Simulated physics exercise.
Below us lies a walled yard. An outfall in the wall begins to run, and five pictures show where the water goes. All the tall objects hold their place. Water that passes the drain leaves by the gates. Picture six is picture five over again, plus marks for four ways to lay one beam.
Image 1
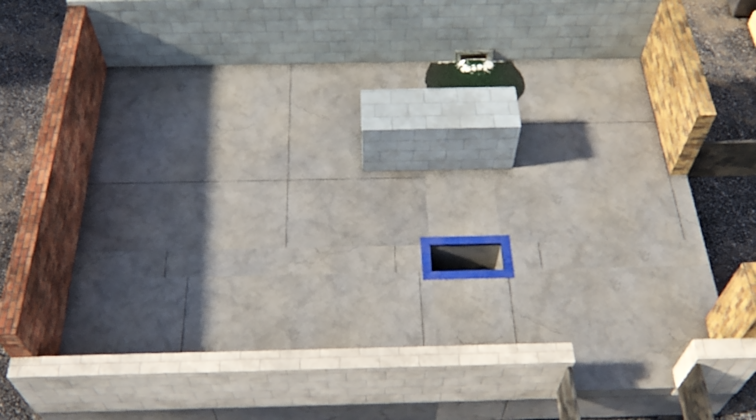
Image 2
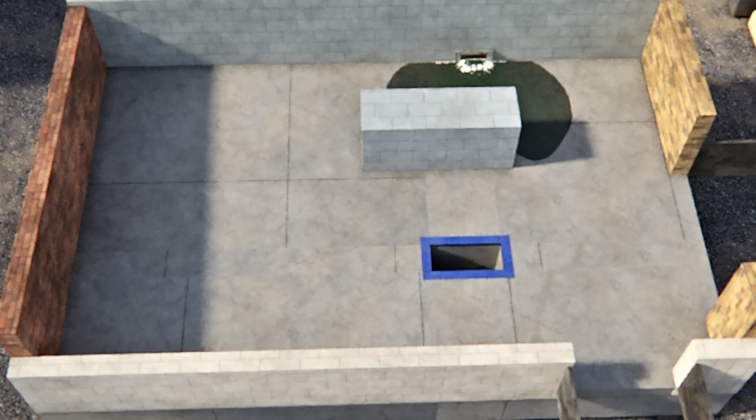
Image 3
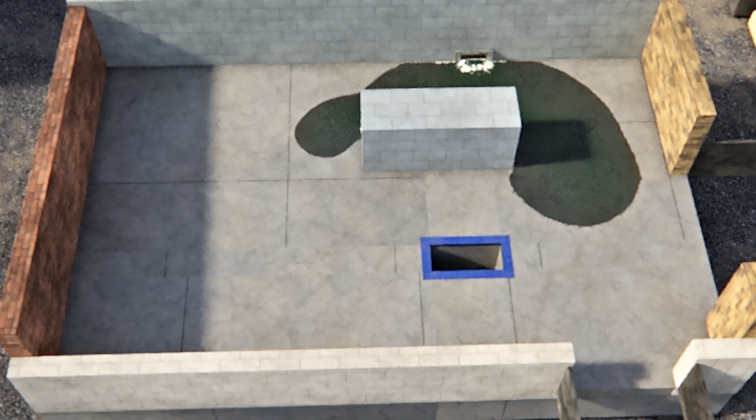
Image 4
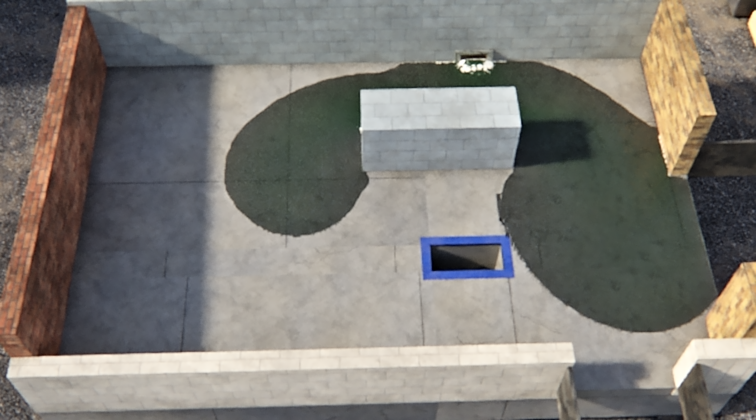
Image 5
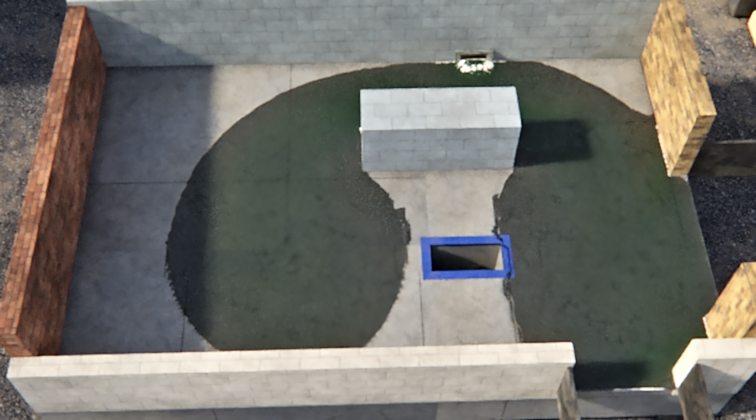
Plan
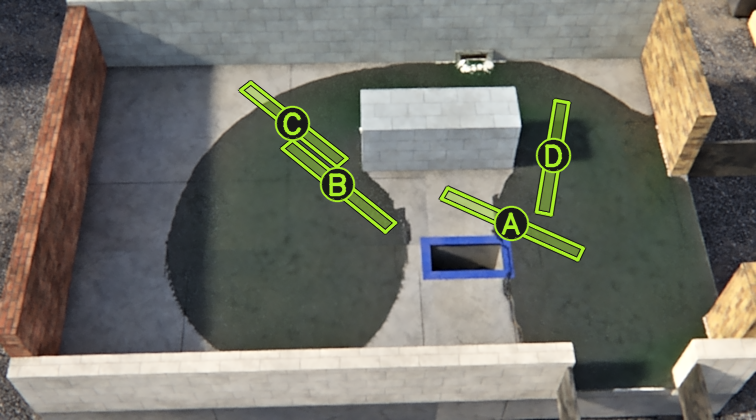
Dark water spreads from the back wall around both sides of a grey block across the yard.
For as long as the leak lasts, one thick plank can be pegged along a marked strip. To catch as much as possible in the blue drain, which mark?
It is D.
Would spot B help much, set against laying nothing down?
Yes.
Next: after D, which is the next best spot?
That is spot B.
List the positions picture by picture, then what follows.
Outfall at (473, 56); blue drain at (467, 257); open gate at (687, 243); open gate at (616, 371); water covers 3 % of the ground and shows as far out as (515, 71); blue drain still dry.
Water covers 8 % of the ground and shows as far out as (562, 135); blue drain still dry.
Water covers 17 % of the ground and shows as far out as (606, 212); blue drain still dry.
Water covers 35 % of the ground and shows as far out as (695, 306); blue drain still dry.
Water covers 53 % of the ground and shows as far out as (196, 309); blue drain still dry.
On the marked copy, A from (444, 193) to (580, 254); B from (287, 144) to (390, 227); C from (245, 86) to (342, 162); D from (543, 213) to (561, 101).
If A is chosen, next to none of the stream runs into the blue drain, about 97 % out by the gates.
If B is chosen, about 16 % of the stream runs into the blue drain, about 81 % out by the gates.
If C is chosen, about 3 % of the stream runs into the blue drain, about 92 % out by the gates.
If D is chosen, about 31 % of the stream runs into the blue drain, about 66 % out by the gates.
